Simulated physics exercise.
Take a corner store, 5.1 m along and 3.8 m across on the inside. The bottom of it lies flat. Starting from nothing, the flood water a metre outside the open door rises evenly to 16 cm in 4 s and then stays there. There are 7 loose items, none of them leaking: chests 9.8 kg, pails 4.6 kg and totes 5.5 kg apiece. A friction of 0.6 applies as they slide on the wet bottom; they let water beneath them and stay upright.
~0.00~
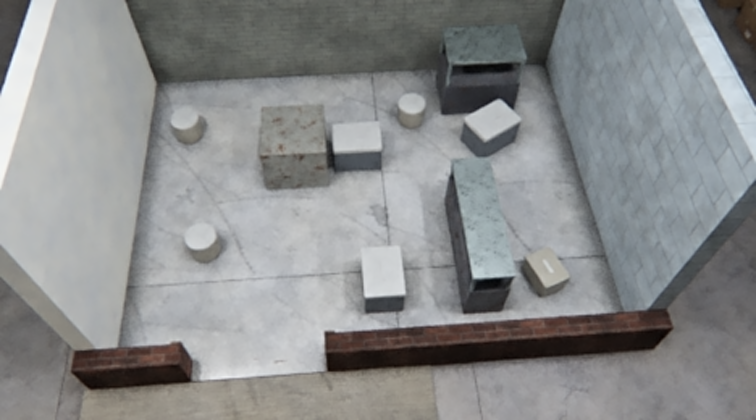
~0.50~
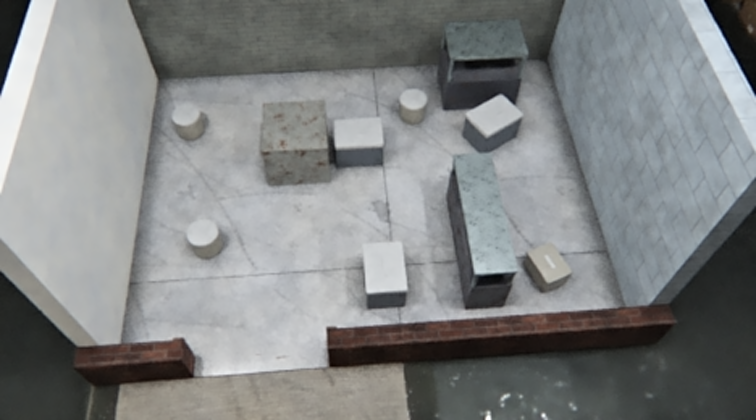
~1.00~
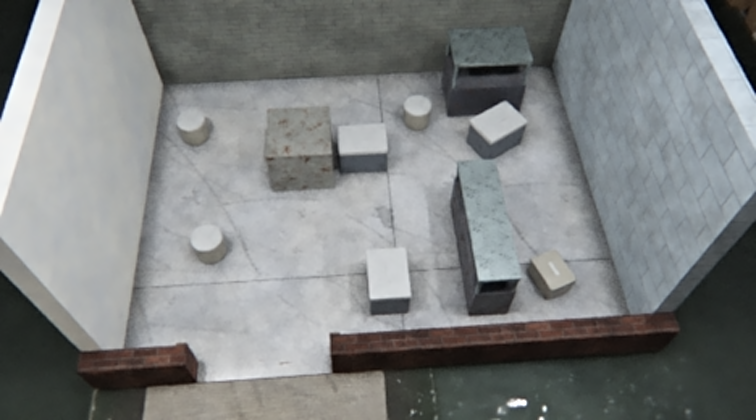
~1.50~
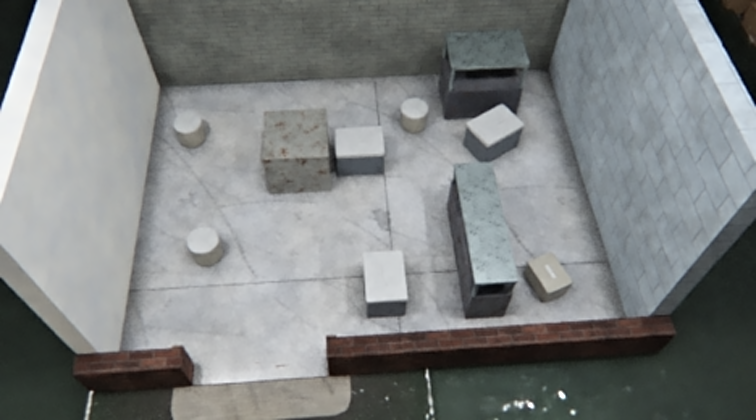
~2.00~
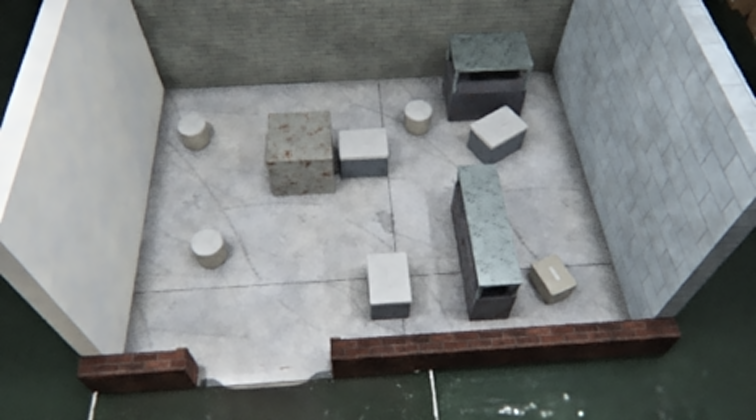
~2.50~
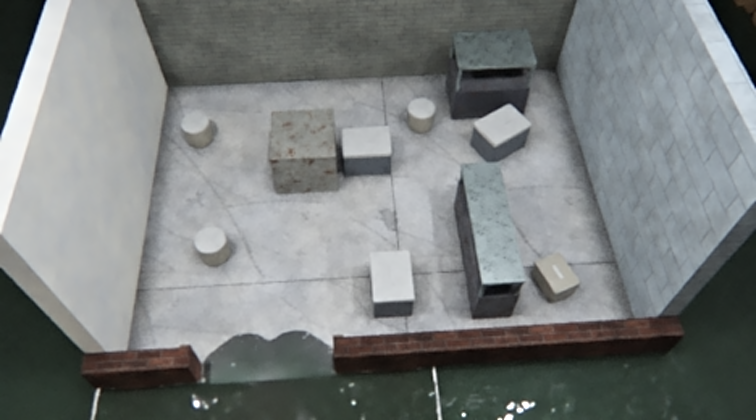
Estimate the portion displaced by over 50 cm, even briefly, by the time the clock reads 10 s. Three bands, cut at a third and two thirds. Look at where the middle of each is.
Band: Under one third.
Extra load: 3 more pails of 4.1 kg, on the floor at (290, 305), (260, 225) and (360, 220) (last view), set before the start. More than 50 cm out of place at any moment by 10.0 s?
For each in turn I get a greater distance, a greater distance and a greater distance.
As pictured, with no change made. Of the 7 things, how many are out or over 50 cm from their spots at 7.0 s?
1.
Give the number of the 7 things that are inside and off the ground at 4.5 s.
By my count, 0.
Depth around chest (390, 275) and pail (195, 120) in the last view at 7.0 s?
About 1 and 4 cm.
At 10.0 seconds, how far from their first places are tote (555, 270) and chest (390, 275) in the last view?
In that order: 0 cm, 0 cm.
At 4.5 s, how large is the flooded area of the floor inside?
Somewhere about 4.5 m2, give or take.
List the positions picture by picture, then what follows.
The first picture shows a chest at (357, 136) rests on the ground; a pail at (200, 236) rests on the ground; 0.0 m2 under water; 0 of 7 have shifted.
The second picture shows a chest at (358, 132), on the bottom; a pail at (202, 232) rests on the ground; water covers 0.0 m2; 0 of 7 have shifted.
The third picture shows a chest at (362, 138), on the bottom; a pail at (206, 237) rests on the ground; water covers 0.0 m2; 0 of 7 have shifted.
The fourth picture shows a chest at (359, 141), on the bottom; a pail at (203, 240), on the bottom; water covers 0.0 m2; 0 of 7 have shifted.
The fifth picture shows a chest at (363, 143) rests on the ground; a pail at (207, 242), on the bottom; water covers 0.0 m2; 0 of 7 have shifted.
The sixth picture shows a chest at (366, 141), on the bottom; a pail at (210, 240), on the bottom; 0.2 m2 under water; 0 of 7 have shifted.
After 3.5 s 0 of 7 are over 50 cm from their spots; 0 afloat.
After 4.5 s 0 of 7 are over 50 cm from their spots; 0 afloat.
After 7.0 s 1 of 7 are over 50 cm from their spots; 0 afloat.
After 10.0 s 1 of 7 are over 50 cm from their spots, and 1 have been at some point; 4 afloat.
